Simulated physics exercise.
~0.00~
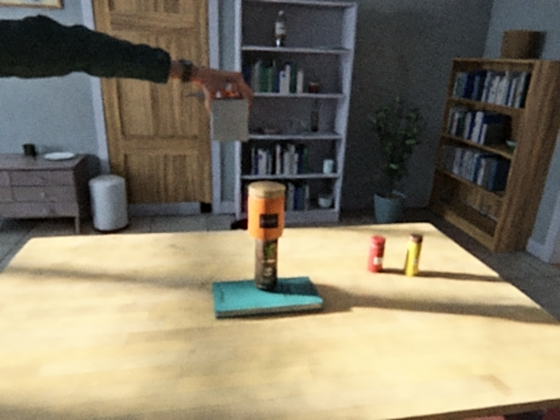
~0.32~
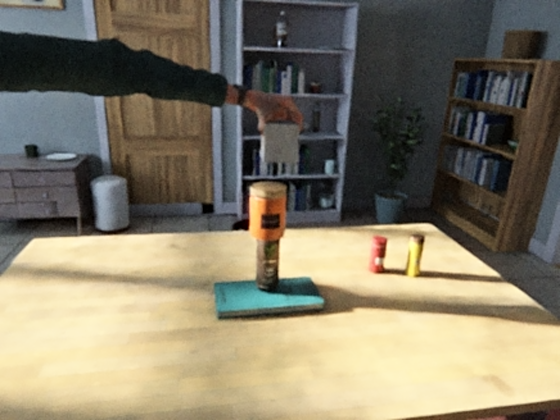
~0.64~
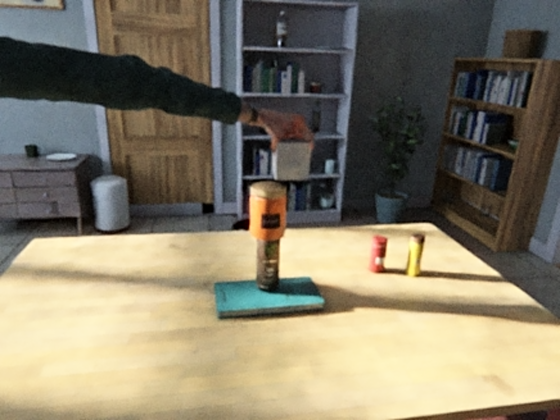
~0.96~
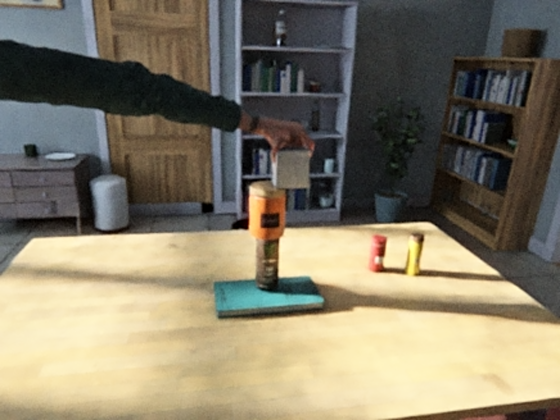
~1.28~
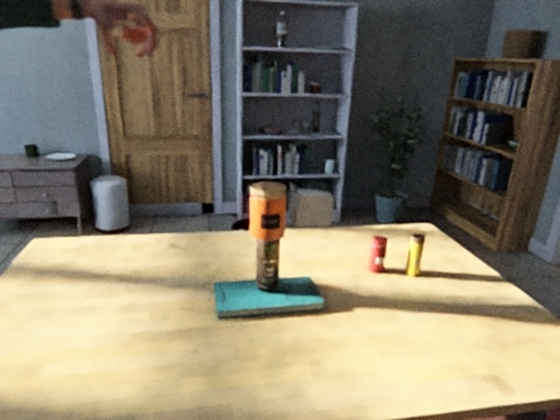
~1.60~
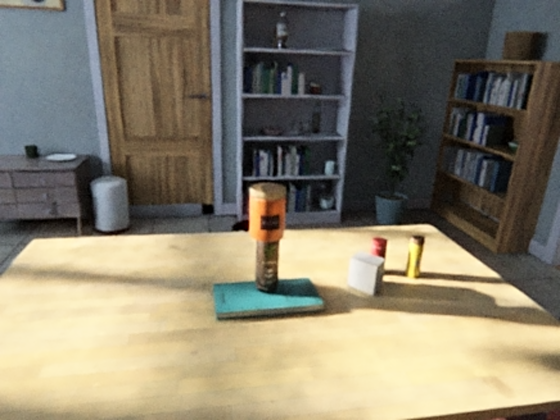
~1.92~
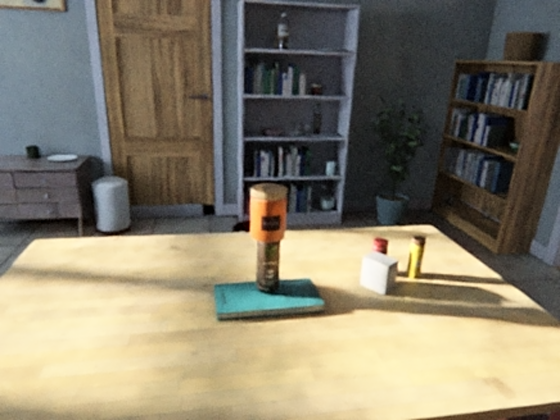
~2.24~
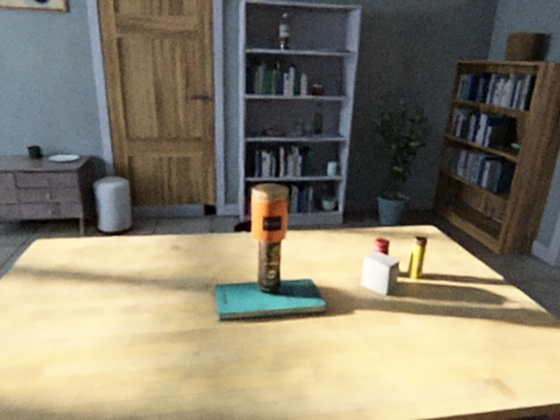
On a wooden table in a room with bookshelves, a hand lowered a white block onto an orange jar stacked above a brown can and turquoise book, then let go; the block tumbled off to the right and landed by the red shaker, leaving everything else standing.
